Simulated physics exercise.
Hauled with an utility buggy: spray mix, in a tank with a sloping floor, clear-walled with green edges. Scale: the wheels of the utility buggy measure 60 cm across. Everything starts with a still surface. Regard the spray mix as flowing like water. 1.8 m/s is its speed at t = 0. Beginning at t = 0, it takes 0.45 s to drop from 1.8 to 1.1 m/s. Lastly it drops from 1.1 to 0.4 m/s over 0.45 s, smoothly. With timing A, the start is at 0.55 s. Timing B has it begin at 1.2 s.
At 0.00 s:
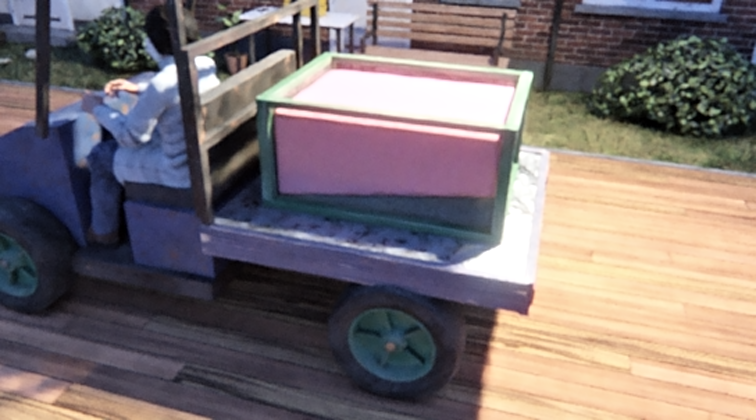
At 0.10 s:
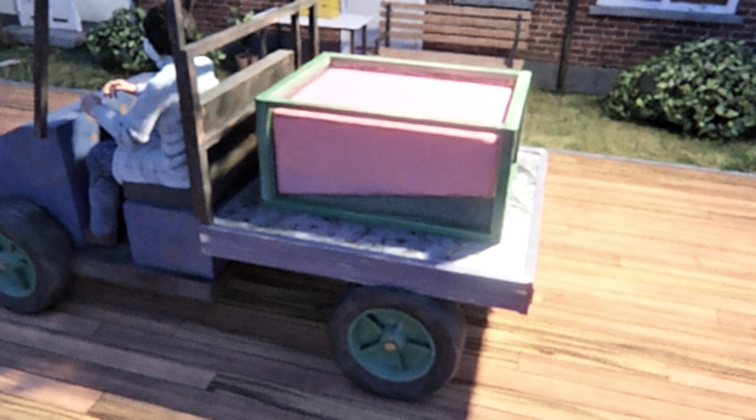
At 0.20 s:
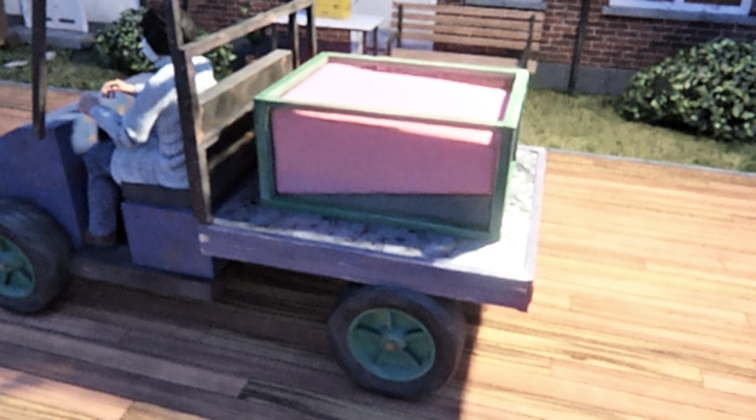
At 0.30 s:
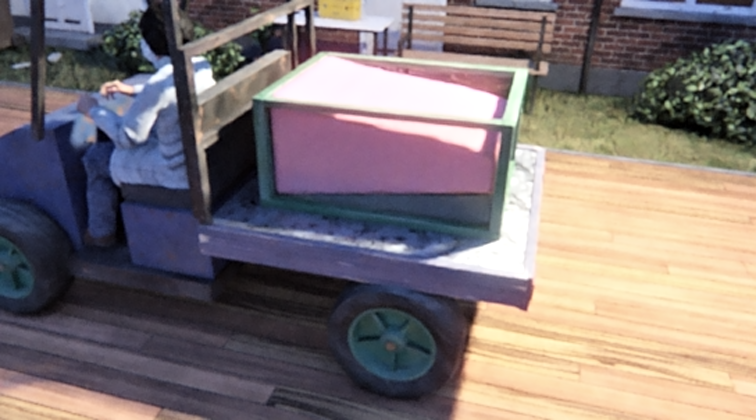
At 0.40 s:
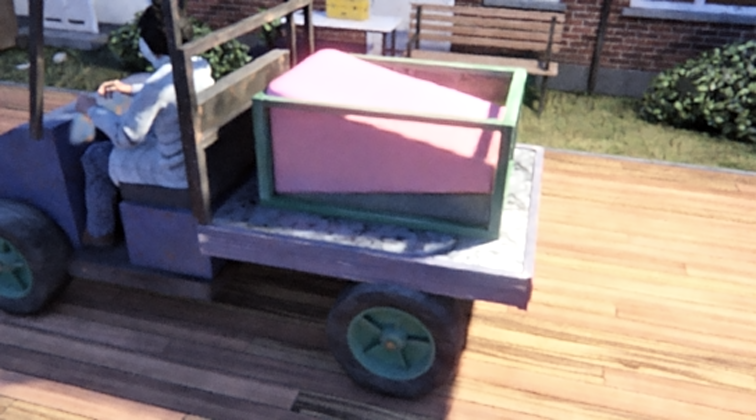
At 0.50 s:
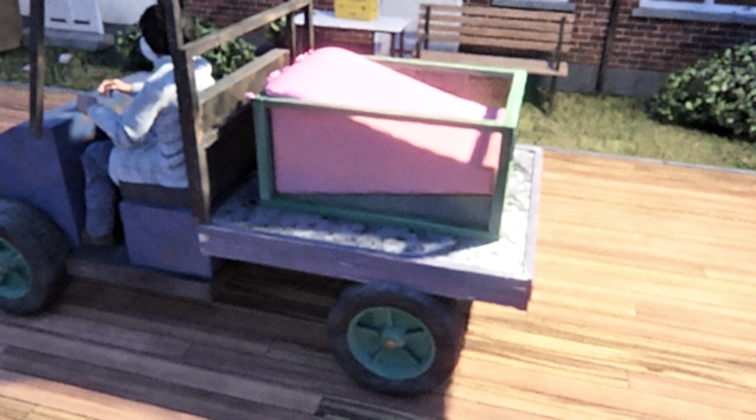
Pink liquid in a clear, green-edged tank lay level on the back of a small buggy with someone seated in front, then climbed steeply at the left end and sank at the right.
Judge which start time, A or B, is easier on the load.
A.
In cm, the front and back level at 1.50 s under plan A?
Front: 34 cm; back: 48 cm.
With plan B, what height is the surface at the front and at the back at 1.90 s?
It sits near 54 cm in front and near 24 cm behind.
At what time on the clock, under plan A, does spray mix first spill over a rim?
That happens at some 0.7 s.
For plan A, 1.50 s in, the surface is 34 cm up at the front and 47 cm at the back; 3 per cent is out, over the front.
For plan A, 3.98 s in, 3 per cent is out, over the front, 7 of 251 litres.
For plan B, 1.90 s in, the surface is 55 cm up at the front and 25 cm at the back; 3 per cent is out, over the front and the back.
For plan B, 4.64 s in, 14 per cent is out, over the front and the back, 36 of 251 litres.
